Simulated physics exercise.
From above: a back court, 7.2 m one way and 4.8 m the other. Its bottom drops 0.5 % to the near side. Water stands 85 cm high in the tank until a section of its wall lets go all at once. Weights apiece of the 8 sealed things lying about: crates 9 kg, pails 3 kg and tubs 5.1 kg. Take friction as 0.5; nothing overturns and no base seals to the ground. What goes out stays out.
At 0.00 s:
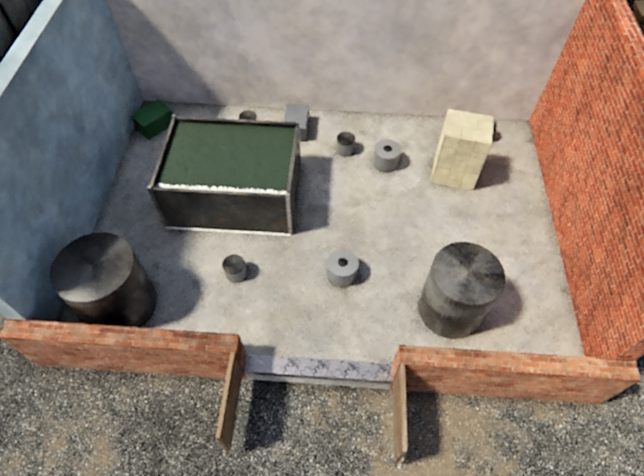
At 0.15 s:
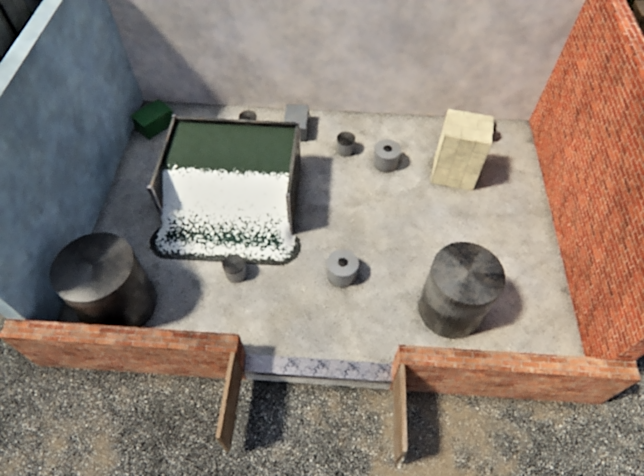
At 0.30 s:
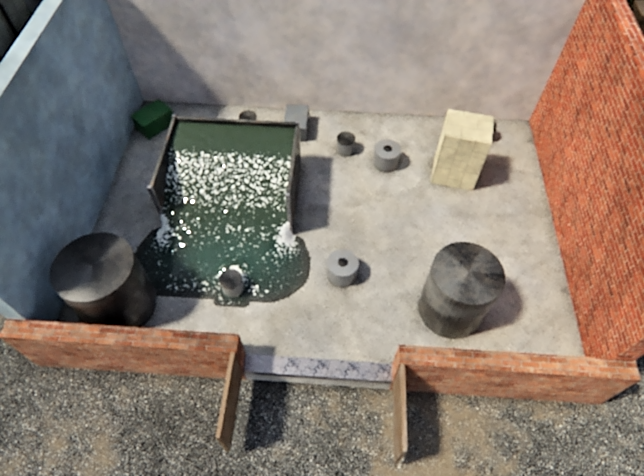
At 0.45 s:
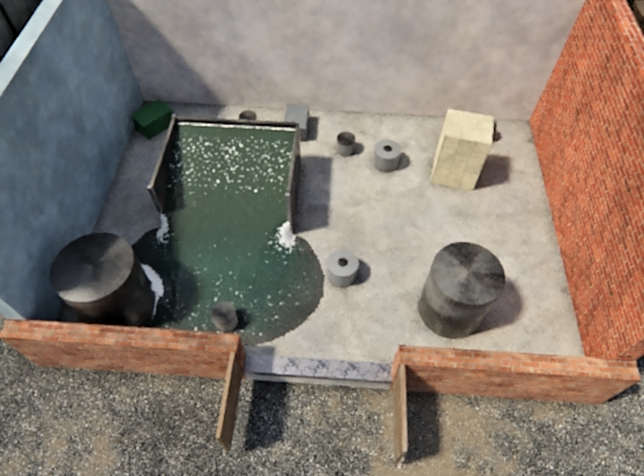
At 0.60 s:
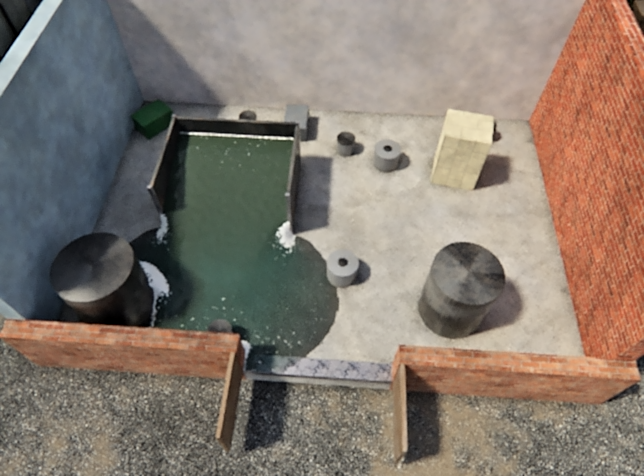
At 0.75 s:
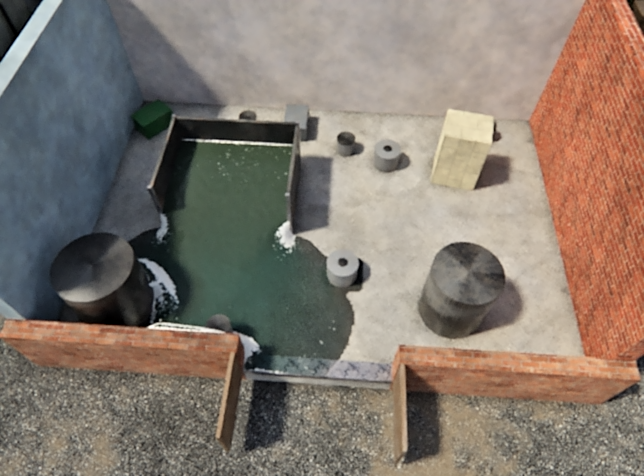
Walled back court, green water bursting from an open-fronted tank, spreading across the floor and pushing one small pail toward the near wall.
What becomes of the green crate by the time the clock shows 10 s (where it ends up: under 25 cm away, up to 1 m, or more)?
The green crate ends far away.
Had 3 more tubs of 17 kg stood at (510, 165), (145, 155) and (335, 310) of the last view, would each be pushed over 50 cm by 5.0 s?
In that order: Short of it, more, past it.
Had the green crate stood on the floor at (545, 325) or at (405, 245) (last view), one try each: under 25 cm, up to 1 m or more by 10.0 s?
In that order: It ends far away; it gets carried off.
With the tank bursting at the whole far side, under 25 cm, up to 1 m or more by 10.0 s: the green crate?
Then the green crate ends far away.
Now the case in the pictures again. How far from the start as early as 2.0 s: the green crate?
About 0 cm.
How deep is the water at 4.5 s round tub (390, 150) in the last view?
About 1 cm.
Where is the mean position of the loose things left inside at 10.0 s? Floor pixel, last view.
At about (360, 157).
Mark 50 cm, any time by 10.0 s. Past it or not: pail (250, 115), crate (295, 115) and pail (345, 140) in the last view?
In that order: Over, past it, less.
After 2.0 s the green crate is near (151, 112), 0.0 m from its start, aground; 1 of 8 are out; 0 afloat.
After 4.5 s the green crate is near (170, 102), 0.4 m from its start, afloat; 1 of 8 are out; 2 afloat.
After 7.0 s the green crate is near (222, 131), 1.4 m from its start, afloat; 1 of 8 are out; 4 afloat.
After 10.0 s the green crate is near (263, 132), 2.1 m from its start, aground; 1 of 8 are out; 6 afloat.
